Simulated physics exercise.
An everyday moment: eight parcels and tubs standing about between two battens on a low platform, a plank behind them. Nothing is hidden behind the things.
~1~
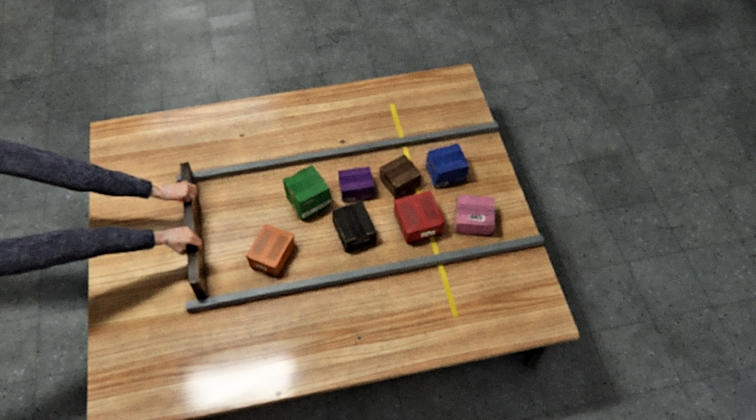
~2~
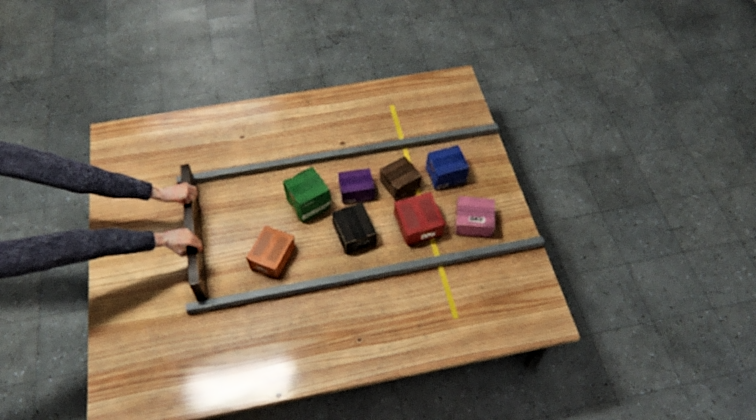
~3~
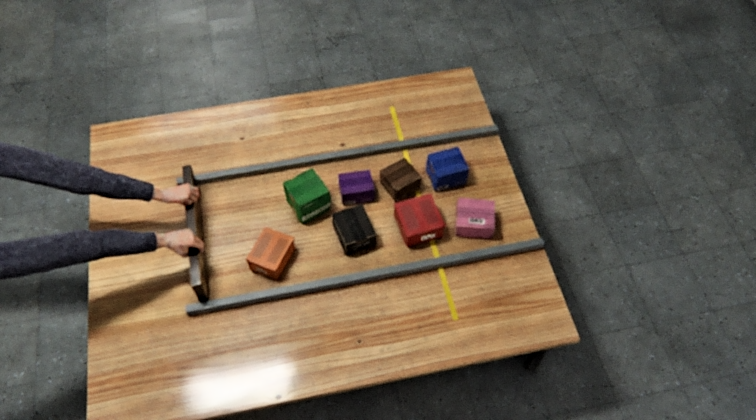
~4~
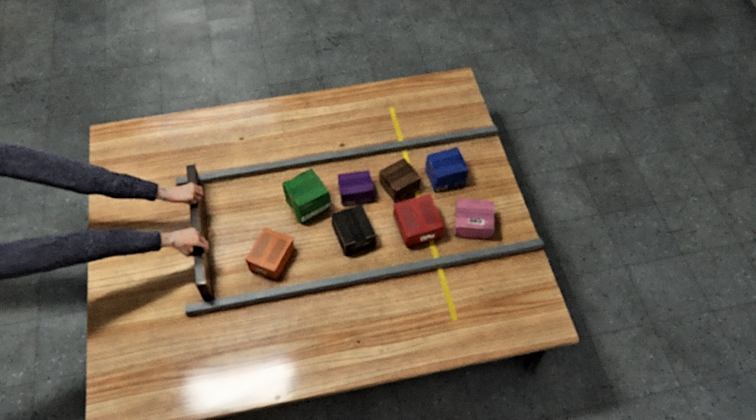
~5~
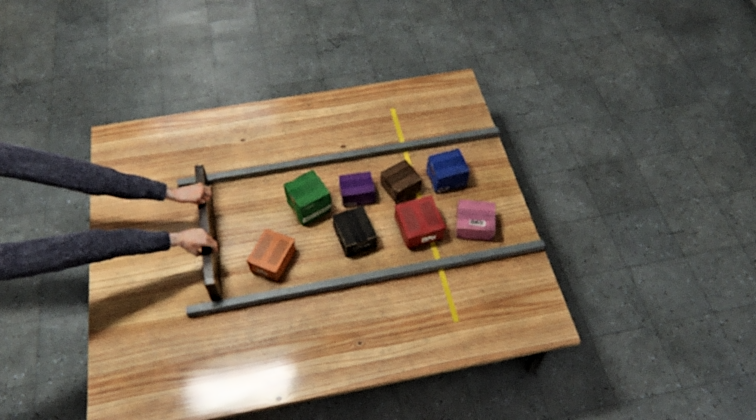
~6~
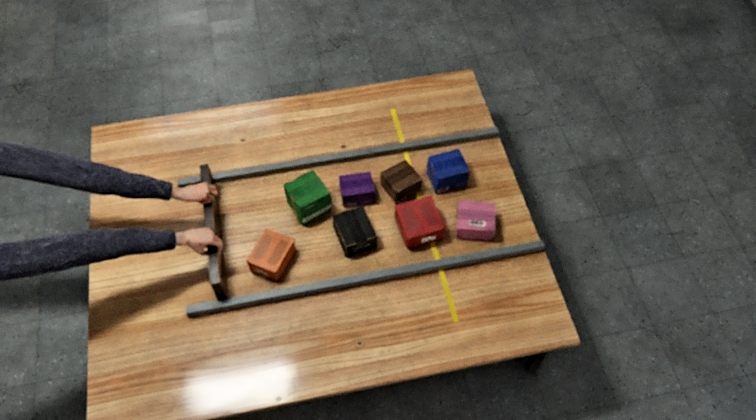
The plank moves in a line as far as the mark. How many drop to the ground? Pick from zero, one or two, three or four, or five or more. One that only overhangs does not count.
The number that fall off is one or two.
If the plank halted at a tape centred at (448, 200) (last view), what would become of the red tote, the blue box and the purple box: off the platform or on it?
The red tote goes over, the blue box tumbles off, the purple box survives.
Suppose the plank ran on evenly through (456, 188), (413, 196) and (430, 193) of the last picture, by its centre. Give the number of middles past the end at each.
Place by place, 4, 2 and 2.
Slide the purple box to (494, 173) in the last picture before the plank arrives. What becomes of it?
From there it goes over.
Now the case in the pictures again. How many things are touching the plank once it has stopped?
2 of them.
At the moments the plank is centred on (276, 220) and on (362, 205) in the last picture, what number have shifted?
By then 1, and 8.
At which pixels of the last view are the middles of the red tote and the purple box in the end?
First (510, 208), then (463, 171).
Soon after, none off yet; pink parcel at rest near (475, 221); blue box at rest near (448, 171); red tote at rest near (419, 223).
After that, none off yet; pink parcel at rest near (475, 221); blue box at rest near (448, 171); red tote moving near (422, 222).
And then, none off yet; pink parcel displaced about its own width near (511, 213); blue box displaced about its own width near (488, 165); red tote displaced about its own width near (473, 215).
In the end, the number that fall off is one or two; gone, blue box and pink parcel.
